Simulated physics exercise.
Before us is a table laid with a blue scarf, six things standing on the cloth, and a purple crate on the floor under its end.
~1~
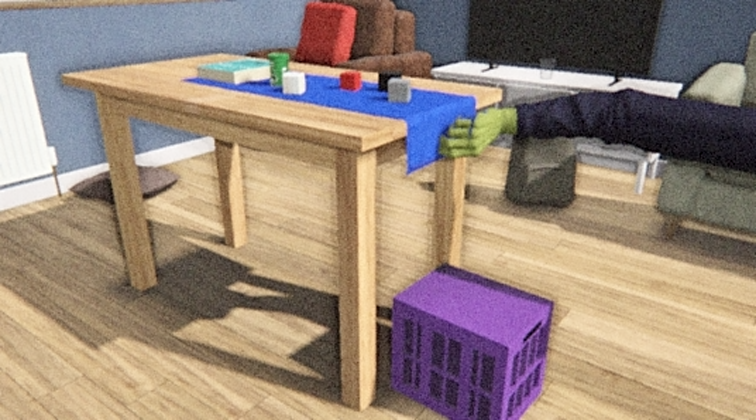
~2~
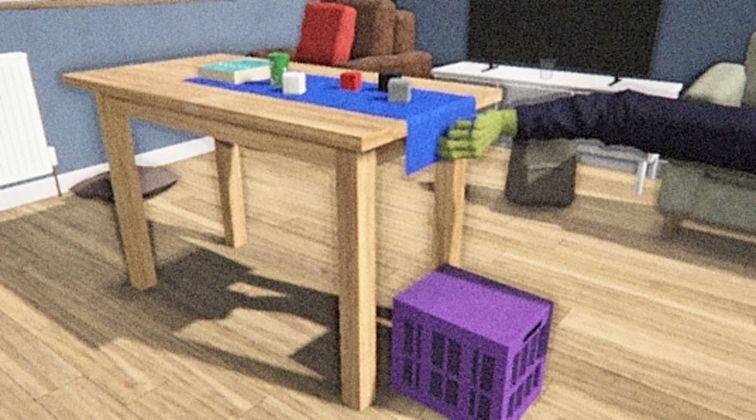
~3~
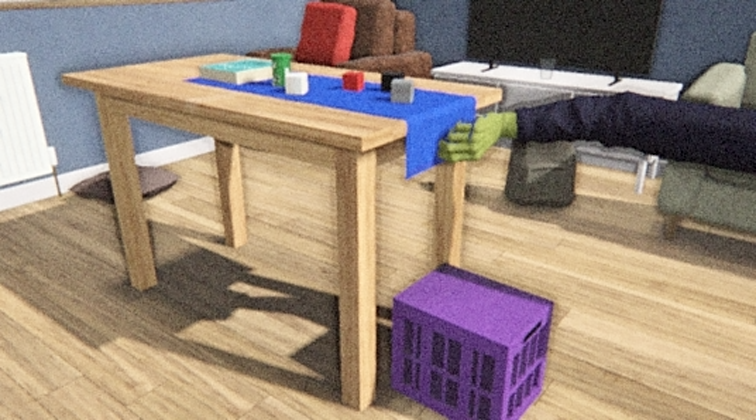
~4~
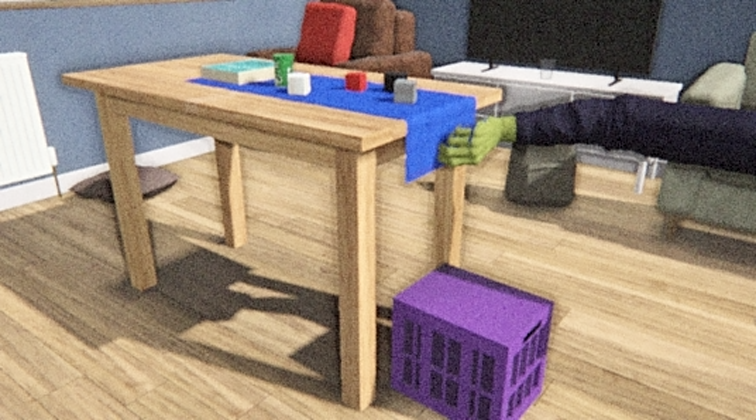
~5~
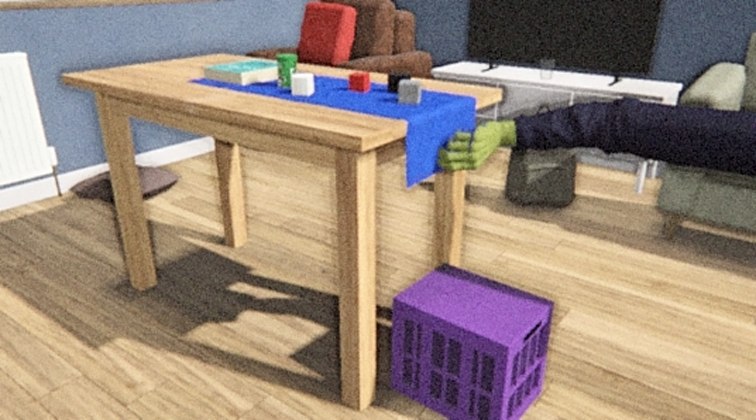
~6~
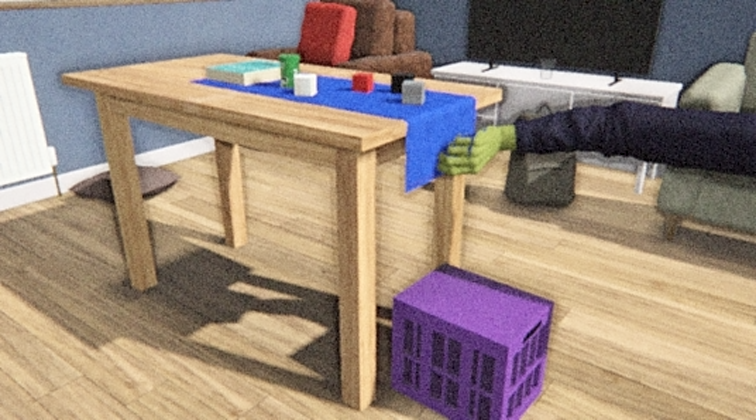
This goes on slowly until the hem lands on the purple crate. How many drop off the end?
Three.
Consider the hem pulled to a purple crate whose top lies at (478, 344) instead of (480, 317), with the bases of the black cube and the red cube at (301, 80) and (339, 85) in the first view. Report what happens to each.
Result: Black cube still there, red cube gone.
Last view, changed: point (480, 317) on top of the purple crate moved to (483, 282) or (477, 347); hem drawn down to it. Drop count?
2 and 4.
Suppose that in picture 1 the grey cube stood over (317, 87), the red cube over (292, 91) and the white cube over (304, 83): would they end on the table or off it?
Looking at each one, the grey cube remains in position, the red cube remains in position and the white cube remains in position.
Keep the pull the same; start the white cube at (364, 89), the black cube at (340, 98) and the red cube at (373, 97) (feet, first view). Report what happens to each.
First the white cube, which is lost, then the black cube, which is lost, and finally the red cube, which is lost.
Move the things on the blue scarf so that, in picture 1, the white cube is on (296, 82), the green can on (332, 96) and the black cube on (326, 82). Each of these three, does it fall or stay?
Of these three, the white cube rides it out, the green can takes a tumble, the black cube rides it out.
Early on, hem near (441, 231); grey cube gone.
Midway, hem near (440, 274); grey cube and black cube gone.
Finally, hem on the crate; grey cube, black cube and red cube gone. Over the edge go three.
